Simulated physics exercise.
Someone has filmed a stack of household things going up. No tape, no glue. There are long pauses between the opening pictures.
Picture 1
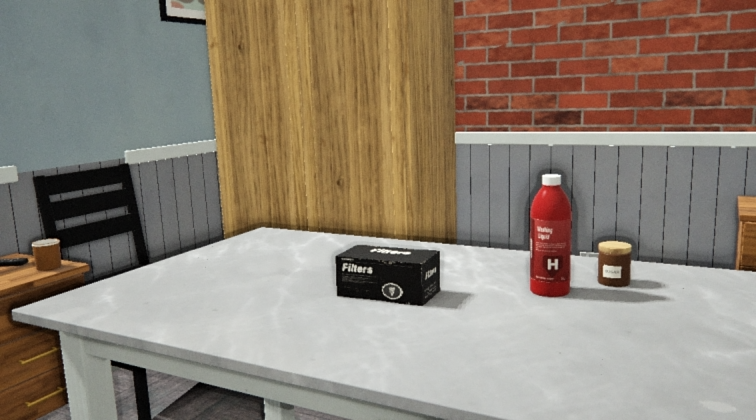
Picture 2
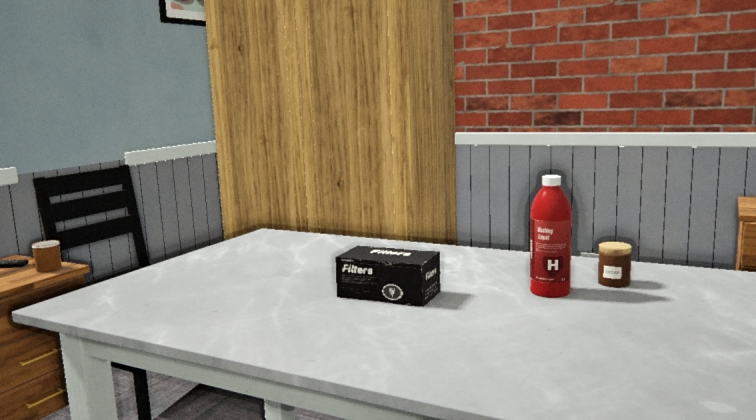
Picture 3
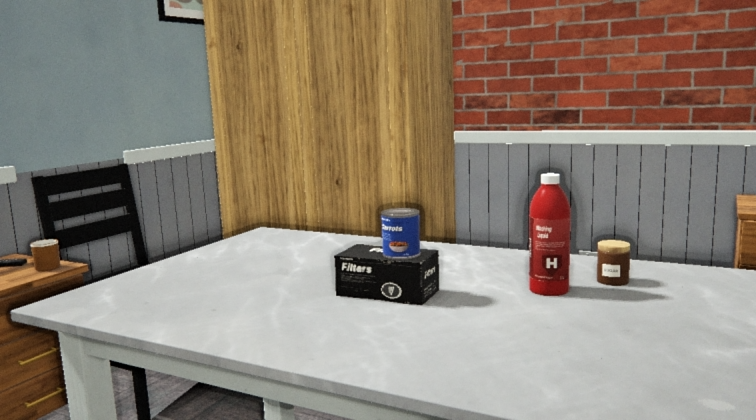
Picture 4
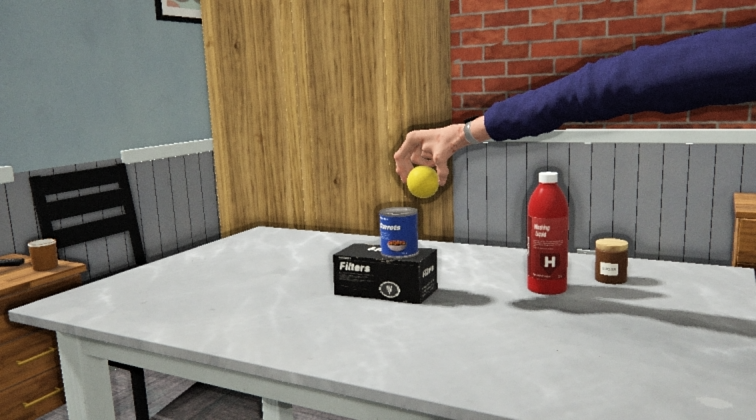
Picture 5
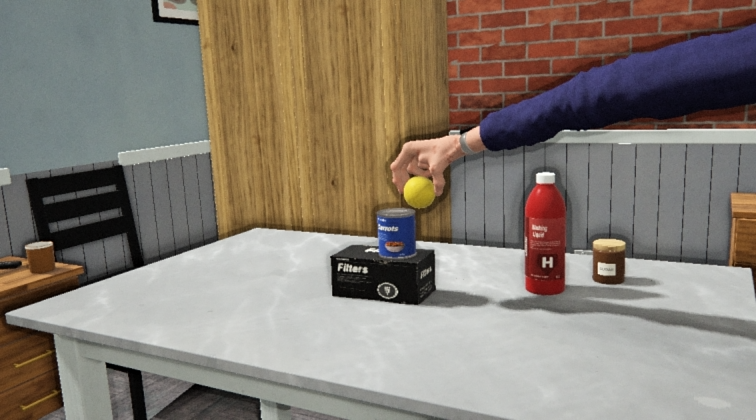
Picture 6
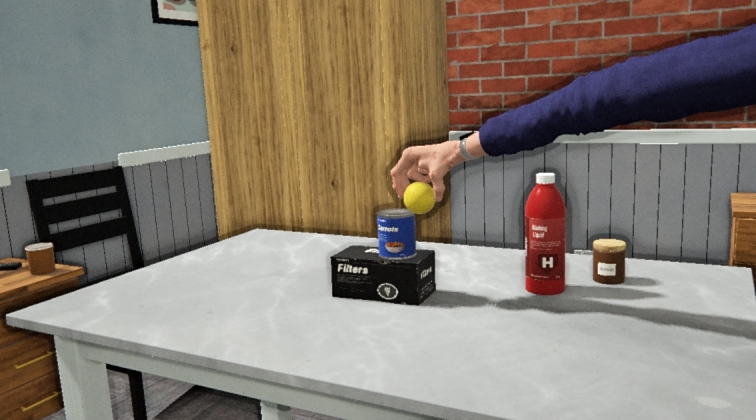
A blue can appeared on top of the black box on the table, then a hand reached in from the right with a yellow lemon and lowered it slightly onto the can.
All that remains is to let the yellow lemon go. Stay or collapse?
It comes apart.
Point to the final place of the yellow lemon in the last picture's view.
Around (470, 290).
Then, 0.30 s on from there, yellow lemon now fallen.
Then, 0.50 s on from there, things are still on the move.
In the end, fallen, yellow lemon; the other 4 unmoved. At the end, from the last picture's camera, yellow lemon near (470, 290). The pile gives way.
